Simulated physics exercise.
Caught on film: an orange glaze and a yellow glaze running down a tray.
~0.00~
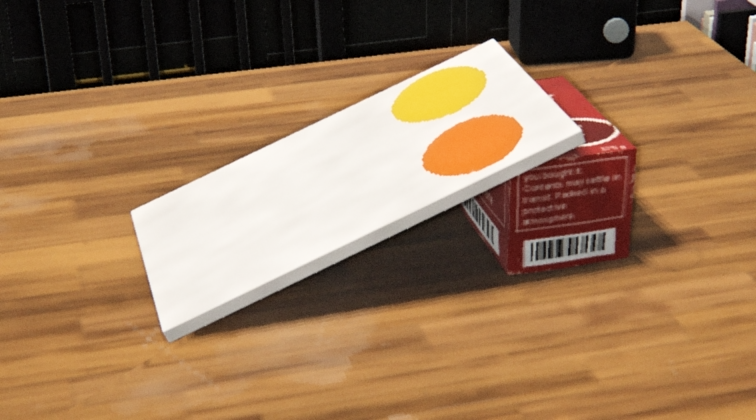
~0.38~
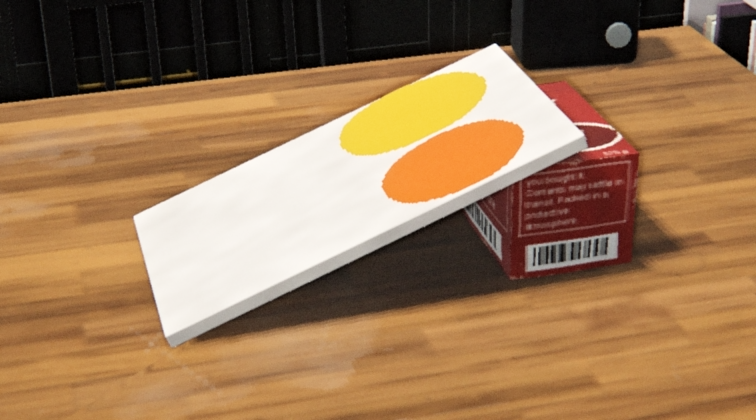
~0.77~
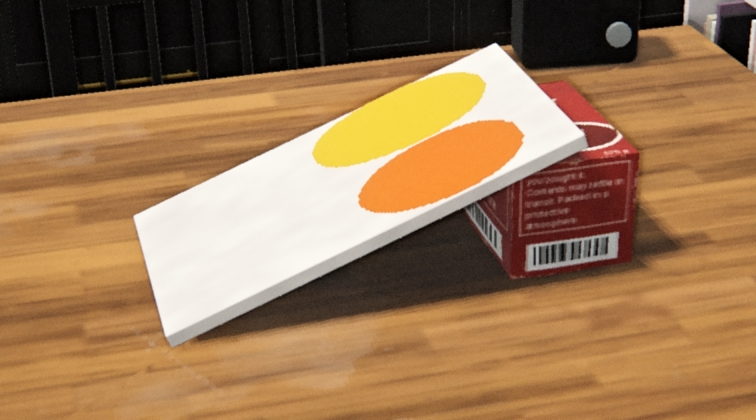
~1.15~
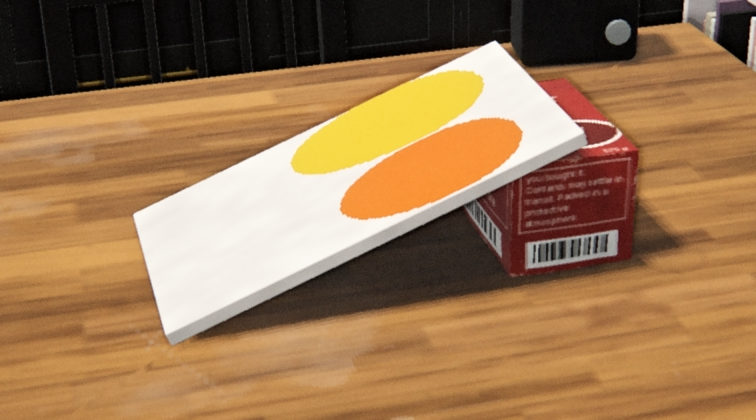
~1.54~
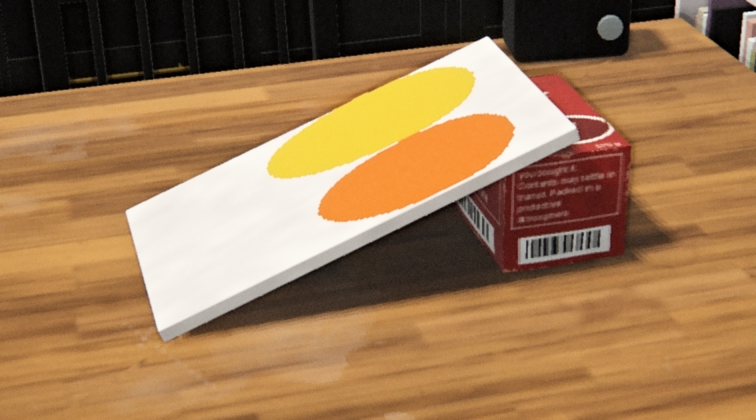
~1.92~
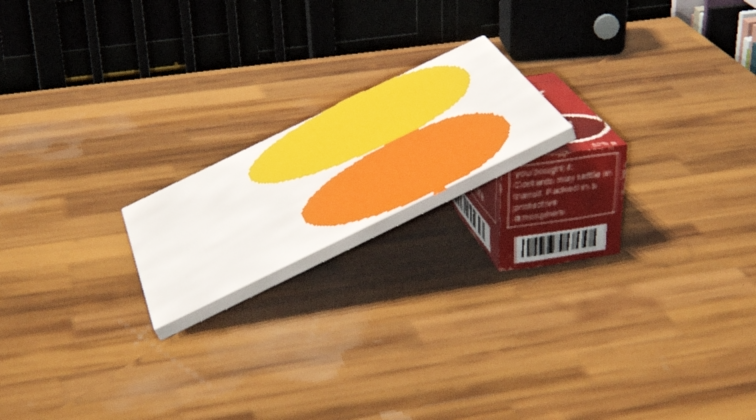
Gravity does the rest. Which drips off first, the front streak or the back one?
First at the edge is the back one.
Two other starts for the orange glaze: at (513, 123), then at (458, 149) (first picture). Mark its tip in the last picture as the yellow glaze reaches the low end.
Around (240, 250) in the first try, (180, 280) in the second.
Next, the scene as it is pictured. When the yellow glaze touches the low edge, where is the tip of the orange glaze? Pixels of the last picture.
Roughly at (204, 264).
By 4.1 s, the orange glaze is three quarters of the way down; the yellow glaze is three quarters of the way down.
By 6.1 s, the orange glaze is three quarters of the way down; the yellow glaze is close to the edge.
By 7.6 s, the orange glaze is close to the edge; the yellow glaze is at the low edge.
